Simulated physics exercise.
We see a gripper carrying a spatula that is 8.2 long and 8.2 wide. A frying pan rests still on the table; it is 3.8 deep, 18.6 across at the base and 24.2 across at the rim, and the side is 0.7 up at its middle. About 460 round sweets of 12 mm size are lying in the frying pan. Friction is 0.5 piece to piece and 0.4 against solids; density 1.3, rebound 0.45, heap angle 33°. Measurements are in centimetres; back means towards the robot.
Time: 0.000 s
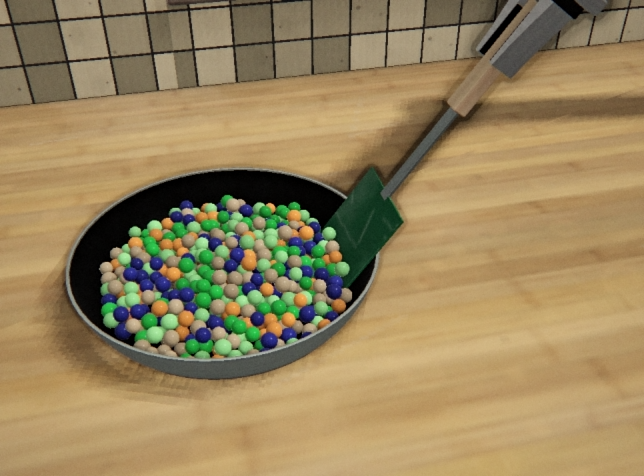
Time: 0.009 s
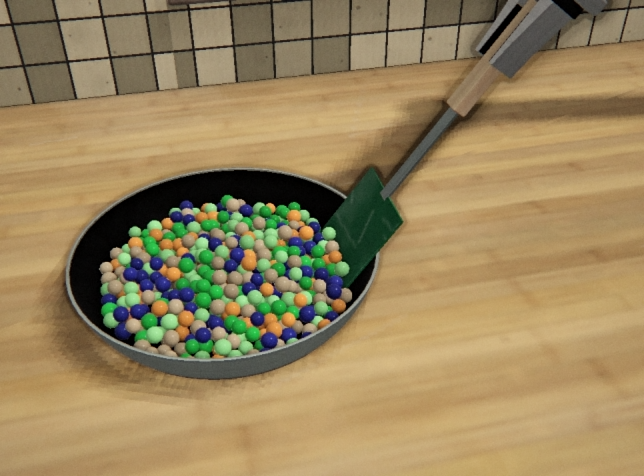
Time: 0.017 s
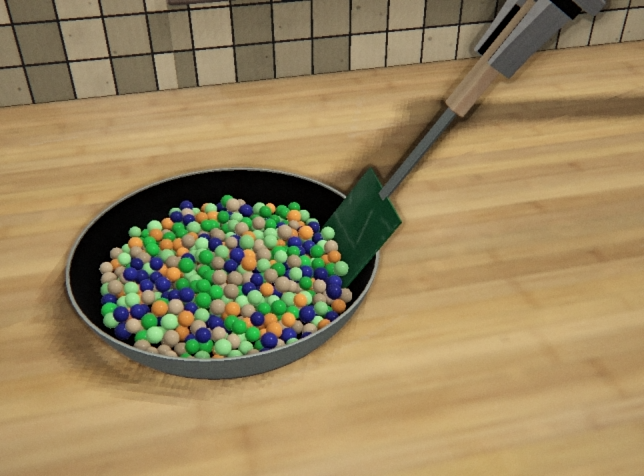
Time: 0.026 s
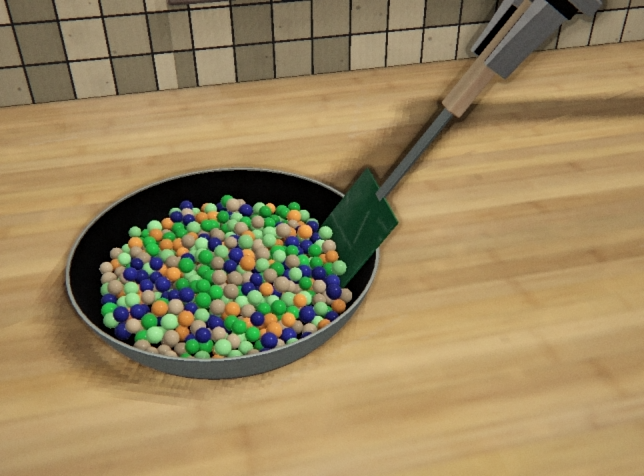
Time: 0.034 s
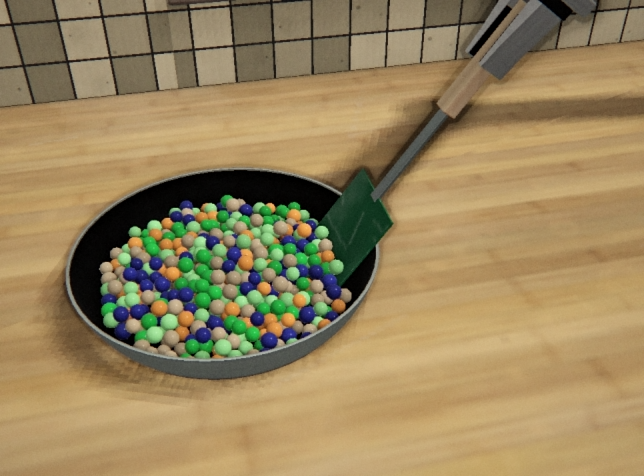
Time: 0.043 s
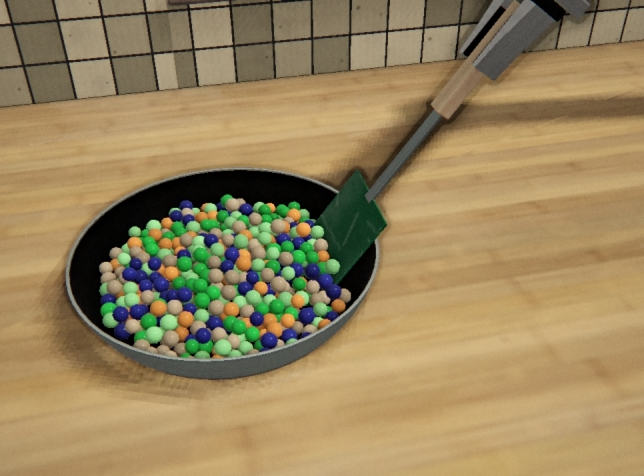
On a wooden counter, a gripper moves a green spatula slightly left against colourful balls in a pan.
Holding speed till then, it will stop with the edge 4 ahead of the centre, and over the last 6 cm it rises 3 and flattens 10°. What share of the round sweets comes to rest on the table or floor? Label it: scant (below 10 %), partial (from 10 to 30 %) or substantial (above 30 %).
Scant (below 10 %).
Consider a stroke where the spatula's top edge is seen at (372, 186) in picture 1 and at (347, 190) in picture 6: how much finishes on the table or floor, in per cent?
Off the vessel, on the table or floor: Some 10 percent.
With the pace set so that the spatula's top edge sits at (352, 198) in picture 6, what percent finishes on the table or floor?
Roughly 20 per cent.
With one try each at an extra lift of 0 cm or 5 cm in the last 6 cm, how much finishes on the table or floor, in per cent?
Close to 0 and 5 percent respectively.
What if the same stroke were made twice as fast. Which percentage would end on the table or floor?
15 per cent, about.
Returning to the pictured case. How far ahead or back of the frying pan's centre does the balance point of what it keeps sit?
Ahead of centre, near 3.5 centimetres.
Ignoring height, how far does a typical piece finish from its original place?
Around 2 cm, measured level.
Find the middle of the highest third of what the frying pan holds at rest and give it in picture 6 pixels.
Somewhere around (141, 270) in the last picture.
After 0.11 s, sloping 53°, highest piece 5 above the table; 455 in the frying pan.
After 0.18 s, sloping 48°, highest piece 7 above the table; 455 in the frying pan.
After 0.42 s, sloping 43°, highest piece 5 above the table; 452 in the frying pan, 3 on the table or floor.
After 1.47 s, sloping 43°, highest piece 5 above the table; 452 in the frying pan, 3 on the table or floor.
In the end, 452 in the frying pan, 3 on the table or floor. That is 1 % on the table or floor.
